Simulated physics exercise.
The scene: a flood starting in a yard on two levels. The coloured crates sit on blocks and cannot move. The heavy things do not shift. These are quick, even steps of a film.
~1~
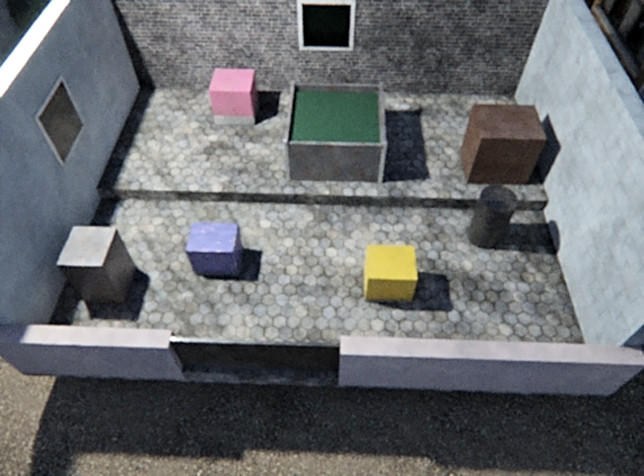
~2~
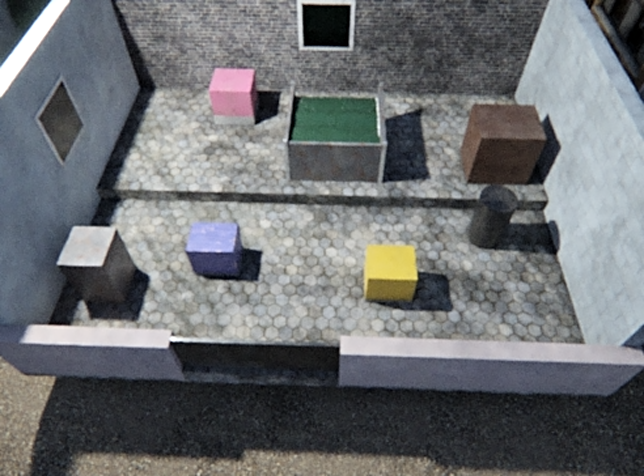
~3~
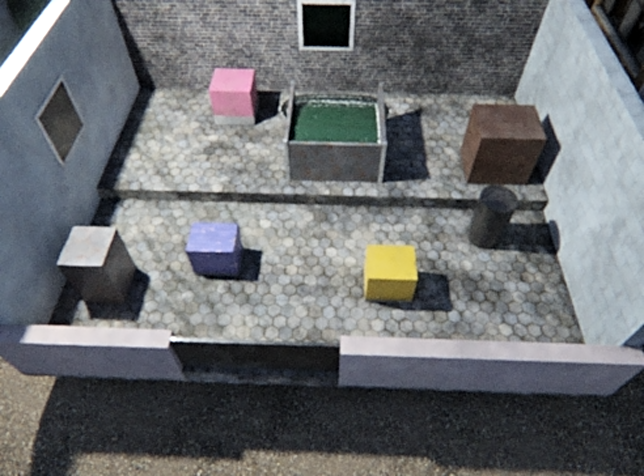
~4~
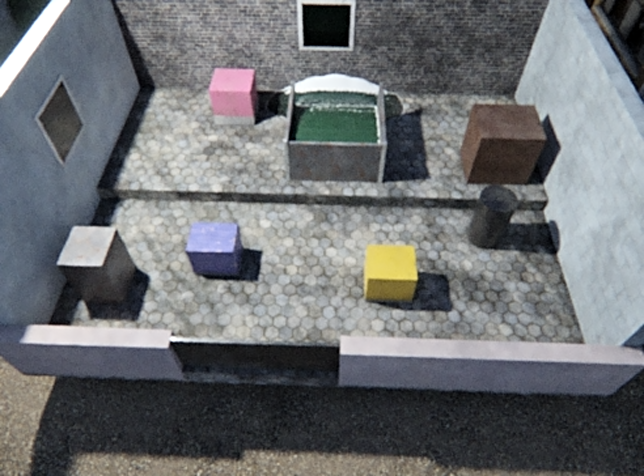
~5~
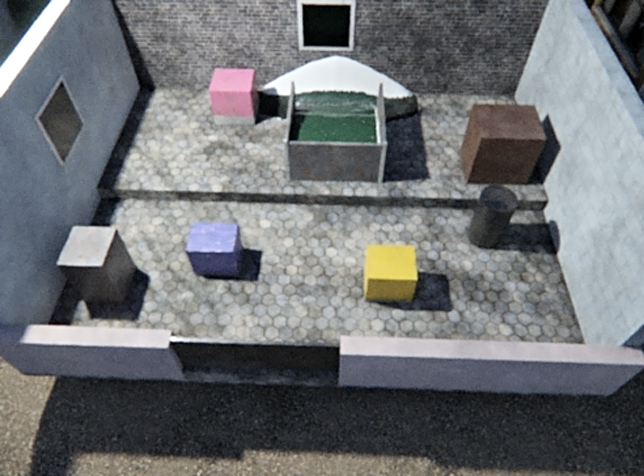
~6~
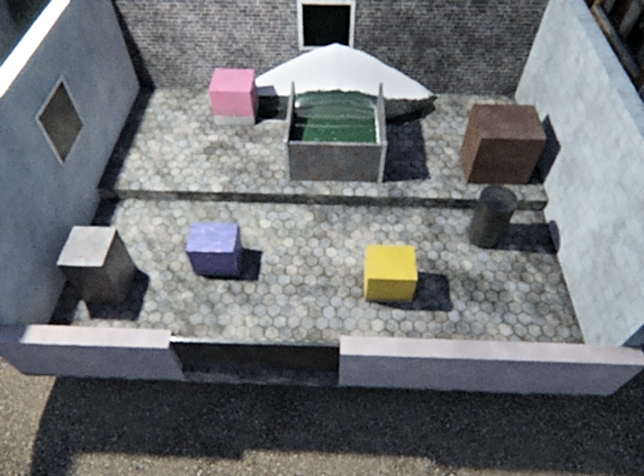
A walled yard holds a tank of green water, and white water spreads out behind it.
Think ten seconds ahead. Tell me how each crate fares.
One by one: The yellow crate gets wet; the pink crate gets wet; the blue crate gets wet.
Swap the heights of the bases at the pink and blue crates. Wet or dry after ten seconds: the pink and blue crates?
In short: The pink crate ends up wet; the blue crate is spared.
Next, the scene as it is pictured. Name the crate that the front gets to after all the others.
Last comes the one in yellow.
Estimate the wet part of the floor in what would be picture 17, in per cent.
I make it 30 per cent.
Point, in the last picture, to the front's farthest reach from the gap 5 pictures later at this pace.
Around (149, 90).
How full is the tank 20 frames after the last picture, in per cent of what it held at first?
Close to 20 %.
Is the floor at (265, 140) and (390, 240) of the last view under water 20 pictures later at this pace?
As listed: Flooded, not flooded.
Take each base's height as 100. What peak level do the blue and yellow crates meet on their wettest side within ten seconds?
Near 190 and 150 in a hundred.
A moment on, water covers 20 % of the floor; the yellow crate not reached, the pink crate water round its plinth, the blue crate not reached.
Next, water covers 30 % of the floor; the yellow crate not reached, the pink crate water round its plinth, the blue crate not reached.
Then, water covers 55 % of the floor; the yellow crate not reached, the pink crate water round its plinth, the blue crate water round its plinth.
Later, water covers 85 % of the floor; the yellow crate water round its plinth, the pink crate water round its plinth, the blue crate water round its plinth.
In the end, water covers 95 % of the floor; the yellow crate was topped, the pink crate was topped, the blue crate was topped.
